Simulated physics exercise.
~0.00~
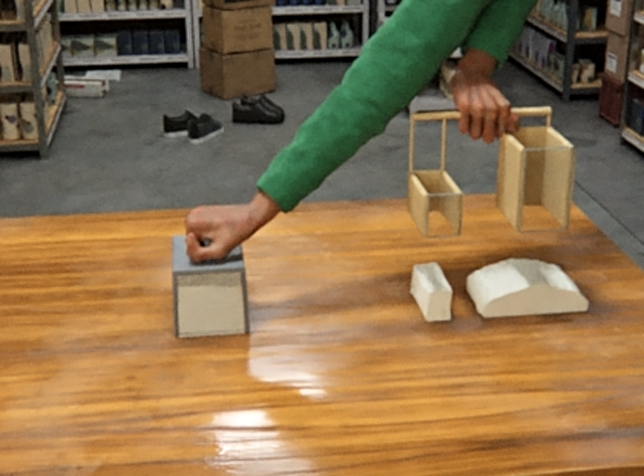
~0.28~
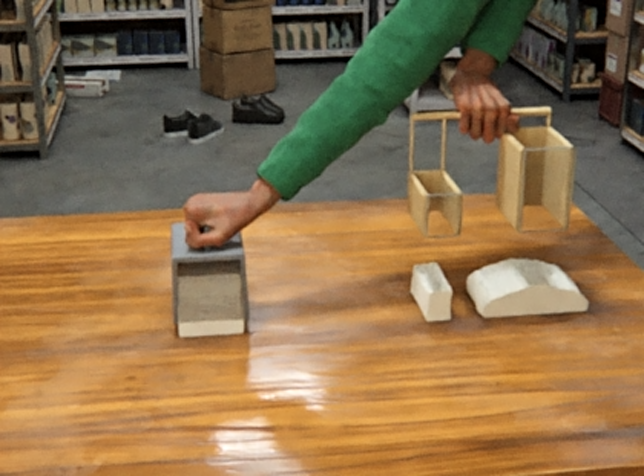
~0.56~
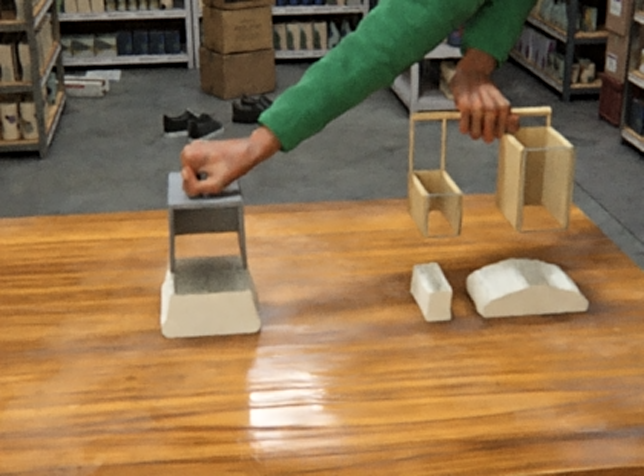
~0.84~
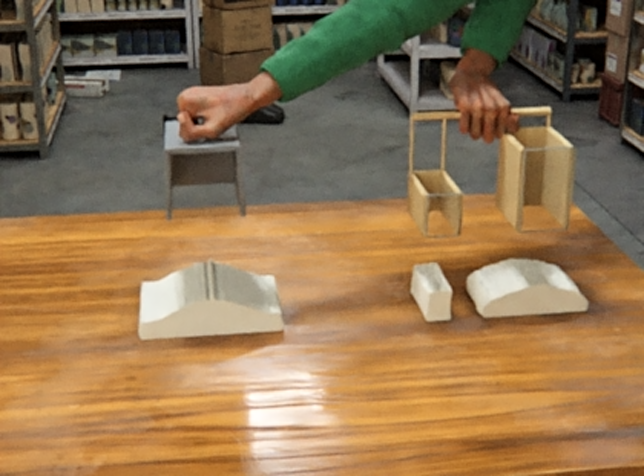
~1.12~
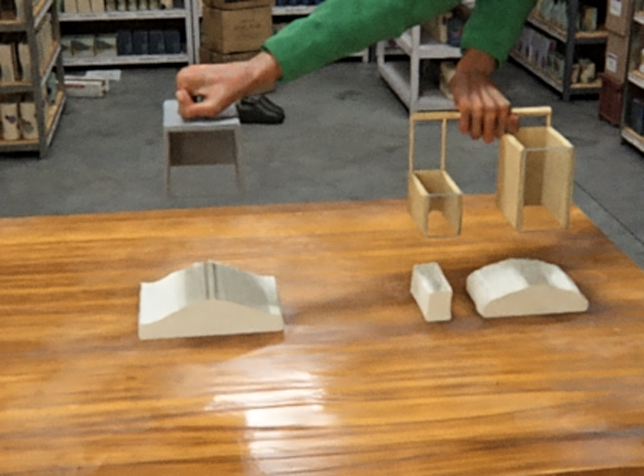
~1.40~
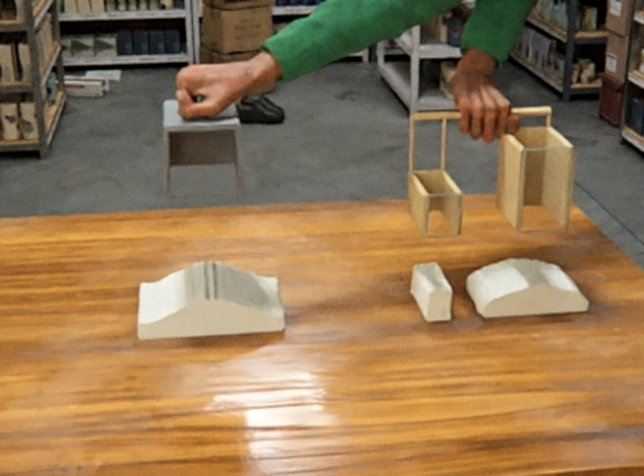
A hand in a green sleeve grips a small grey tin upturned on a glossy brown wooden table, seen from the front and slightly above, with shelves, boxes and dark shoes behind. At right, another hand holds a pale wooden frame with two open boxes above two small off-white blocks. The left hand lifts the tin straight up, uncovering a pale block of packed powder. As the tin rises, the block slumps and spreads at its base. Once the tin is clear, a low, wide mound with a ridged top remains, and the tin hangs still above it.
